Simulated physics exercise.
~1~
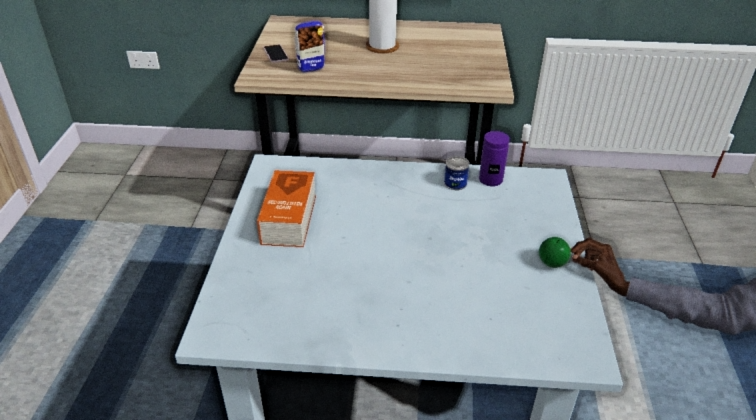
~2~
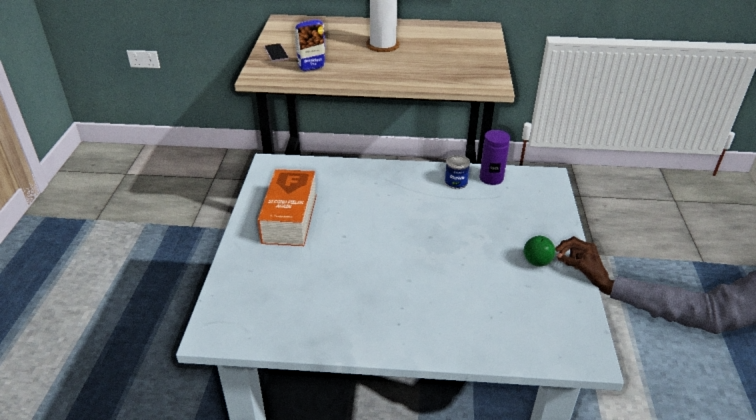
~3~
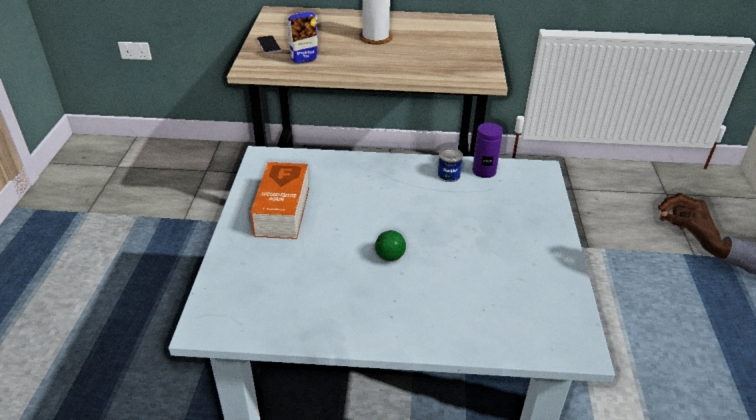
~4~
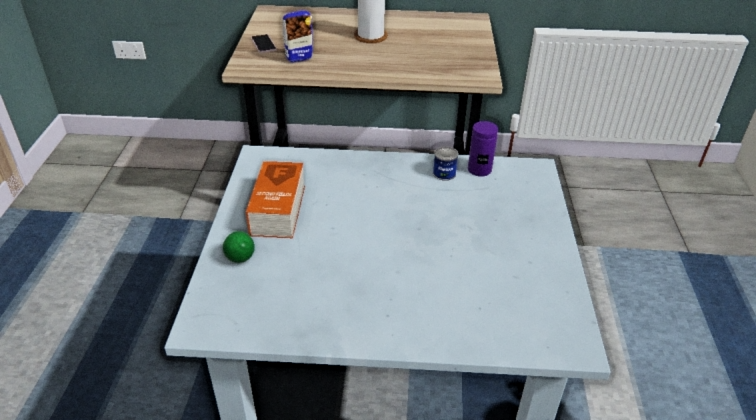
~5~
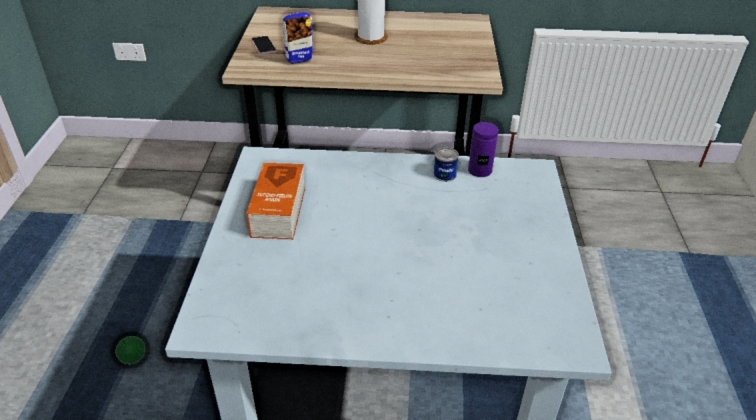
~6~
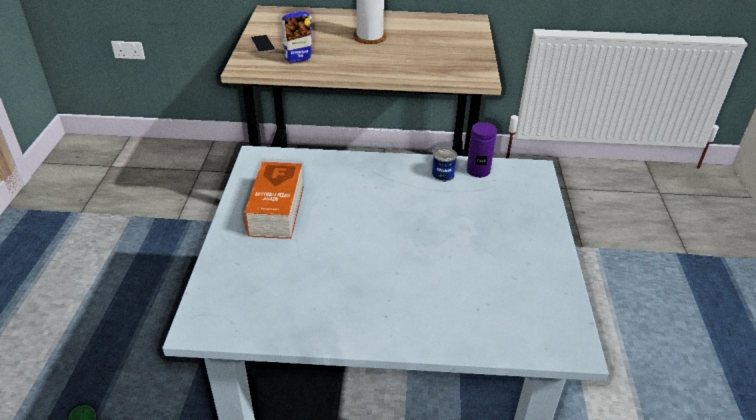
A hand reaches in from the right and pushes a green apple-like ball leftward across a pale table, seen from above in a room with a striped rug and a grey tiled floor. An orange book or box sits at the table's left, with a blue tin and a purple jar near the back right, and a wooden side table stands behind. The hand lets go and draws back as the green ball rolls on past the orange item. It drops off the left edge and travels away over the rug, ending off the table at the lower left, while the other things stay put.
